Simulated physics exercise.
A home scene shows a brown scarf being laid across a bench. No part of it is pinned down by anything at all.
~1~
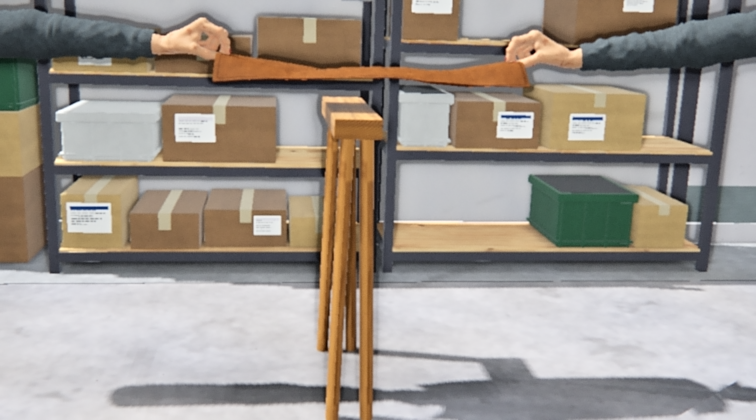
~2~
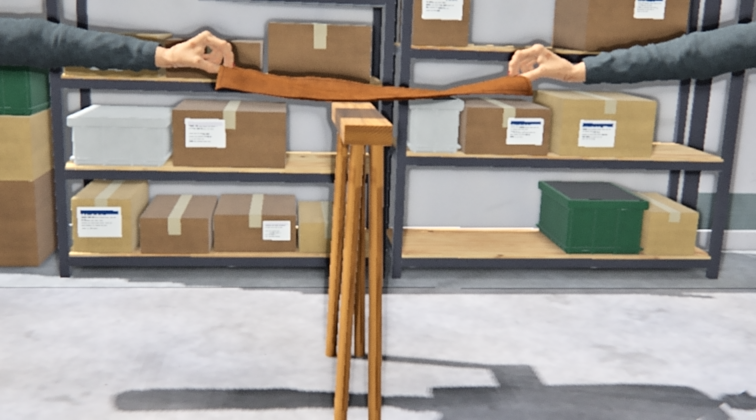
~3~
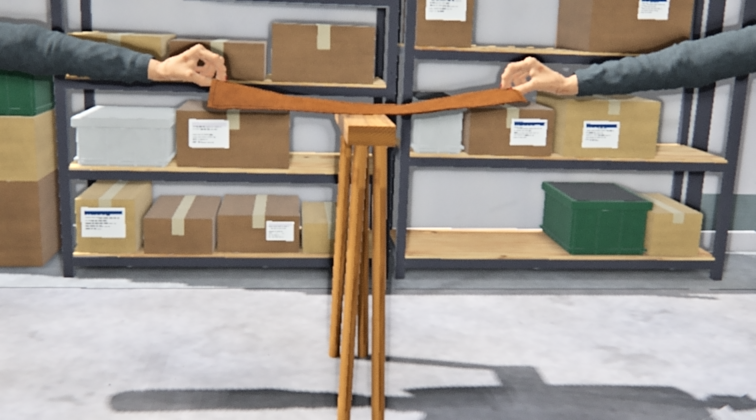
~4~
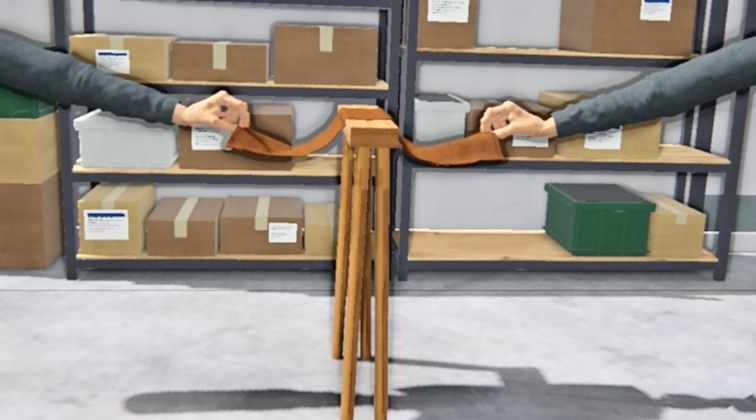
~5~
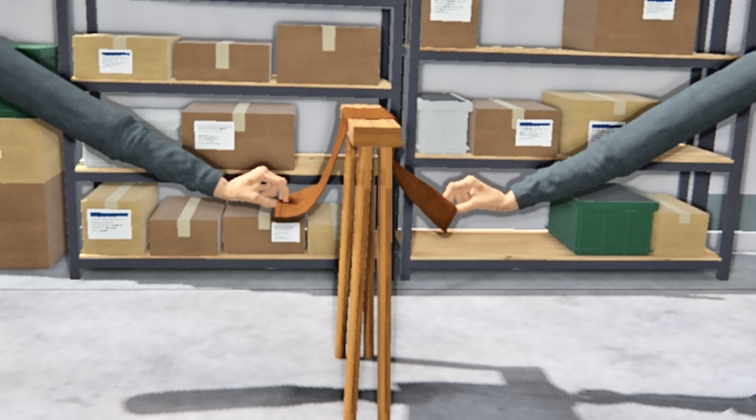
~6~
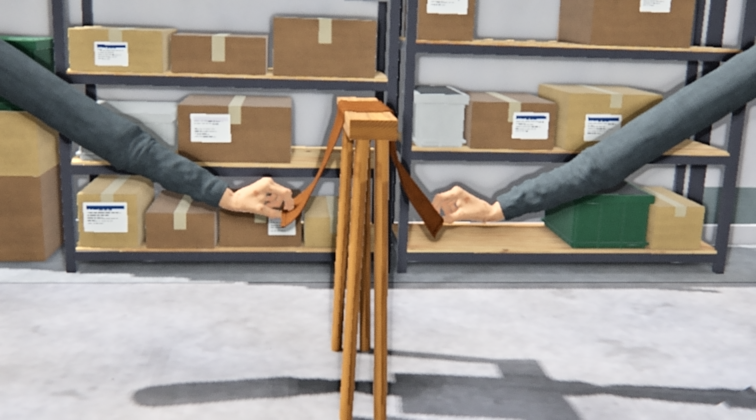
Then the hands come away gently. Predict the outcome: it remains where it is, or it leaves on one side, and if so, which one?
Most likely it is going to remain draped.
Then, 0.78 s later than the last view, scarf hanging on both sides, left end near (327, 232), right end near (391, 235).
Then, 1.72 s later than the last view, scarf hanging on both sides, left end near (328, 233), right end near (388, 236).
Finally, scarf hanging on both sides, left end near (325, 232), right end near (391, 236). The brown scarf stays on top.
